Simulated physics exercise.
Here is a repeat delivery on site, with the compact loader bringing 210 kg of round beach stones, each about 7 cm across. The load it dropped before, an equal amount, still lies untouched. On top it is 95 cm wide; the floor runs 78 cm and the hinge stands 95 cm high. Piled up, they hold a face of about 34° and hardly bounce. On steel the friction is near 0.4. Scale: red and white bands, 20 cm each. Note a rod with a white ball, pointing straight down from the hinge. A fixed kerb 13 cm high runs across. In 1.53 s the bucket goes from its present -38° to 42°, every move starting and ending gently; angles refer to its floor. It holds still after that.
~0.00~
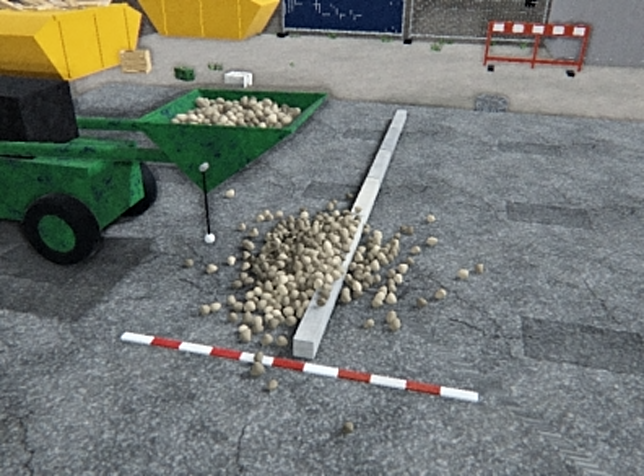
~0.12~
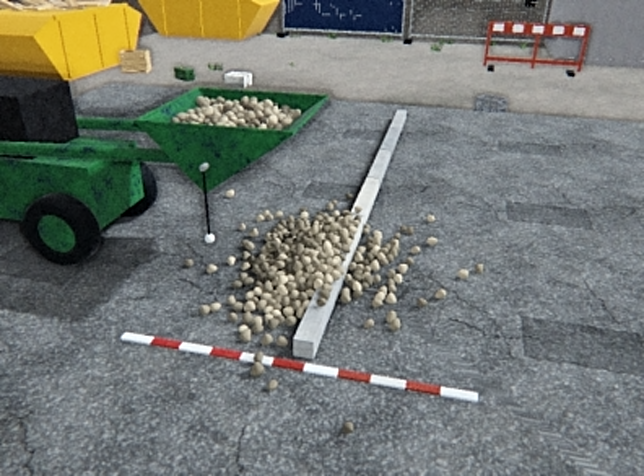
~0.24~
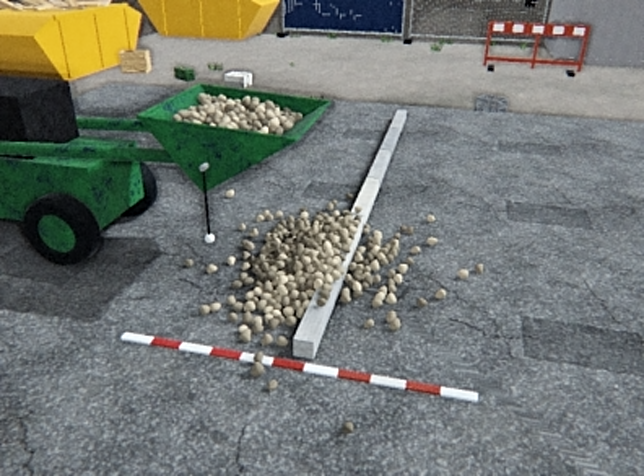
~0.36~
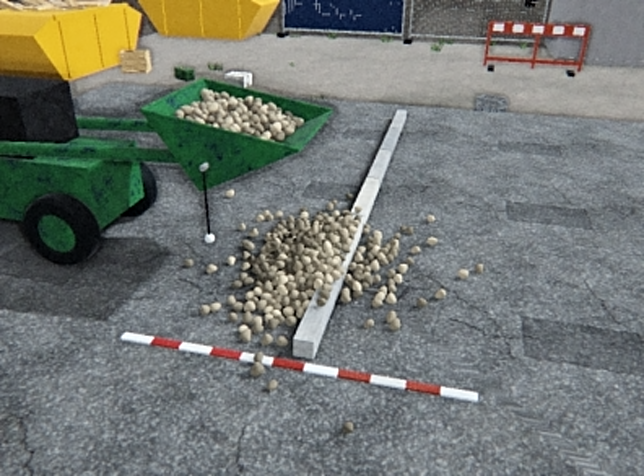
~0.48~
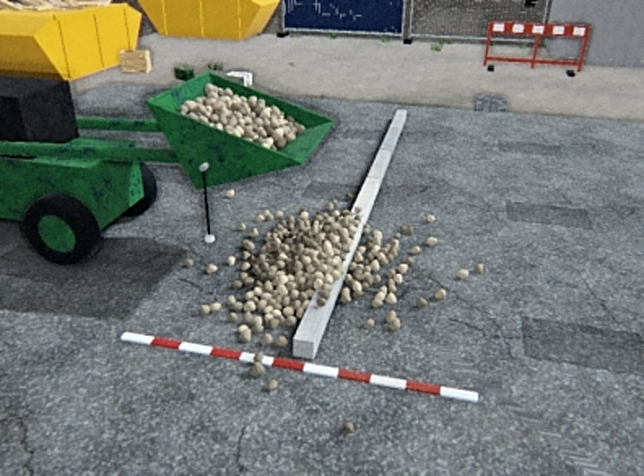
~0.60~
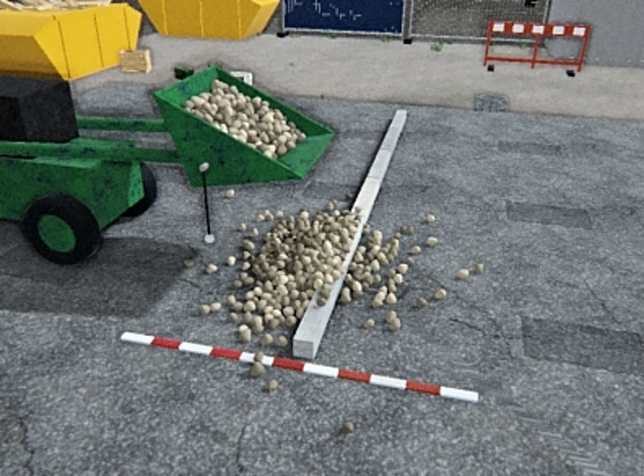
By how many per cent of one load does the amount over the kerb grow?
It grows by about 34 per cent of one load.
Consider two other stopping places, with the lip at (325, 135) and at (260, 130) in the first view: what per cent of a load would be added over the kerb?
Close to 80 per cent, followed by close to 5 per cent.
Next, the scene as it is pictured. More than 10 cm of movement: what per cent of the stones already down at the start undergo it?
20 %.
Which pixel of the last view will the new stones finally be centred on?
Their centre rests close to (318, 250).
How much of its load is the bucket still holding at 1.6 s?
That works out to about 20 %.
After 1.1 s the floor is at 30°; in per cent of one load, 97 in the bucket, 89 on this side of the kerb, 13 over the kerb; the foremost stones are at (436, 262).
After 1.6 s the floor is at 42°; in per cent of one load, 21 in the bucket, 155 on this side of the kerb, 24 over the kerb; the foremost stones are at (436, 262).
After 2.0 s the floor is at 42°; in per cent of one load, 0 in the bucket, 159 on this side of the kerb, 41 over the kerb; the foremost stones are at (441, 264).
After 4.4 s the floor is at 42°; in per cent of one load, 0 in the bucket, 153 on this side of the kerb, 47 over the kerb; the foremost stones are at (480, 271). Net gain over the kerb, 34.
